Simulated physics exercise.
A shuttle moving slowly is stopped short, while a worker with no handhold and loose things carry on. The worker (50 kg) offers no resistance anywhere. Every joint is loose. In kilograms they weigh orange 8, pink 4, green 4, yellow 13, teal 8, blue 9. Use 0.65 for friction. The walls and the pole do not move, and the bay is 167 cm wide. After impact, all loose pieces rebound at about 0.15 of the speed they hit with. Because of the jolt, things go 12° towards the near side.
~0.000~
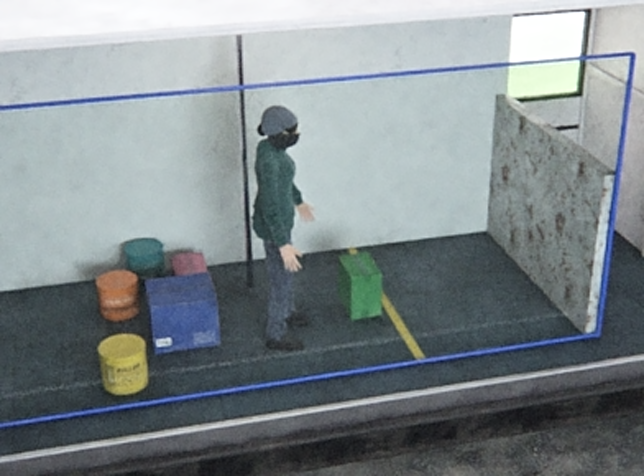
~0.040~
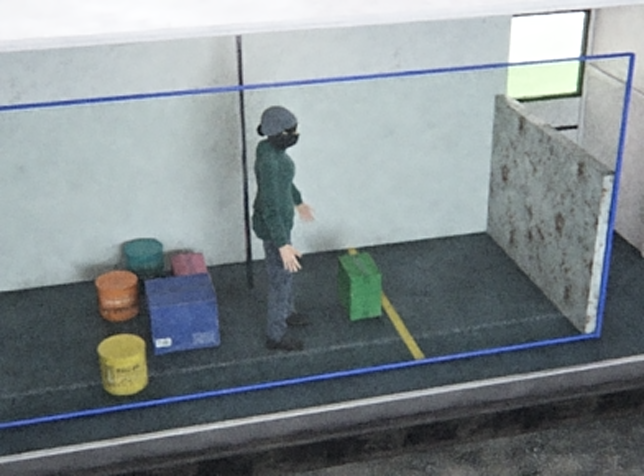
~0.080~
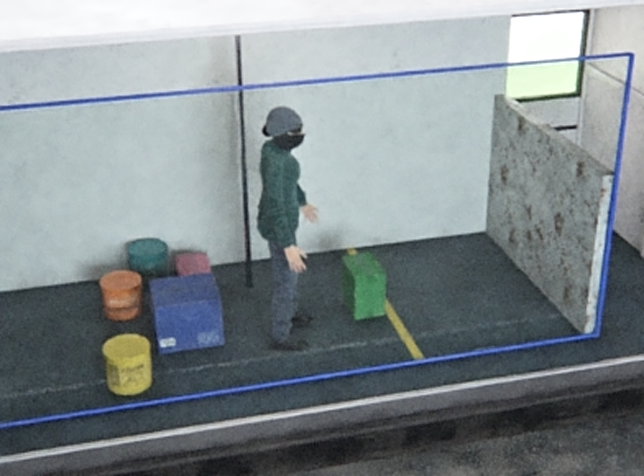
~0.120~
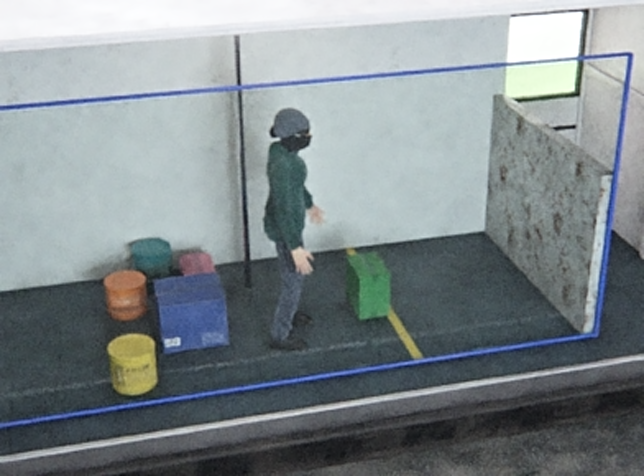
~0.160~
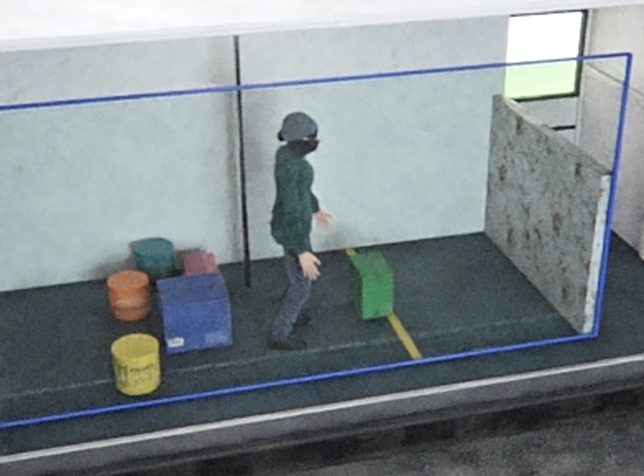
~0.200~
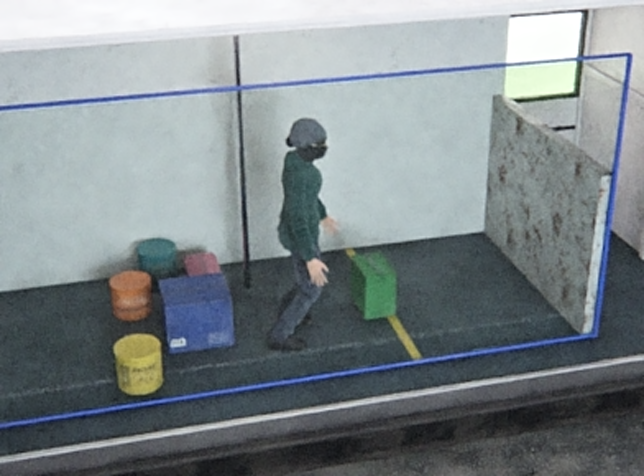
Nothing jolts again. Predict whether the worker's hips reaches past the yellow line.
Looks like it doesn't make it over the line.
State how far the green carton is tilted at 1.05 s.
Tilt: Approx. 0°.
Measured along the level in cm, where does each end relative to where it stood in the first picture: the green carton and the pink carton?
Green carton 20 and pink carton 10.
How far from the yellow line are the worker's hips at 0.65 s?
About 45 cm short of it.
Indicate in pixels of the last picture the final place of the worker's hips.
Near (324, 281).
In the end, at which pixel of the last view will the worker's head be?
End position: Roughly (382, 311) in the last view.
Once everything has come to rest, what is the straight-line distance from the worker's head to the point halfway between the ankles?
I'd put it at roughly 50 centimetres.
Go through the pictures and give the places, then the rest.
The first picture shows worker's hips (274, 217), pink carton (192, 281), yellow line (416, 351).
The second picture shows worker's hips (273, 217), pink carton (191, 281).
The third picture shows worker's hips (278, 218), pink carton (195, 281).
The fourth picture shows worker's hips (285, 219), pink carton (199, 281).
The fifth picture shows worker's hips (292, 222), pink carton (202, 281).
The sixth picture shows worker's hips (299, 227), pink carton (205, 281), yellow line (413, 351). Everything loose set off at about 1.2 m/s.
After 0.40 s the worker's hips are 41 cm short of the yellow line, near (336, 277) in the last picture's view; the pink carton 118 cm short of the yellow line, tilted 0°.
After 0.65 s the worker's hips are 45 cm short of the yellow line, near (325, 283) in the last picture's view; the pink carton 118 cm short of the yellow line, tilted 0°.
After 1.05 s the worker's hips are 44 cm short of the yellow line, near (324, 281) in the last picture's view; the pink carton 118 cm short of the yellow line, tilted 0°.
Final state at 2.8 s, orange bucket stops short of the yellow line; pink carton stops short of the yellow line; yellow bucket stops short of the yellow line; teal bucket stops short of the yellow line; blue carton stops short of the yellow line; worker's hips stop short of the yellow line; worker's head stops short of the yellow line.
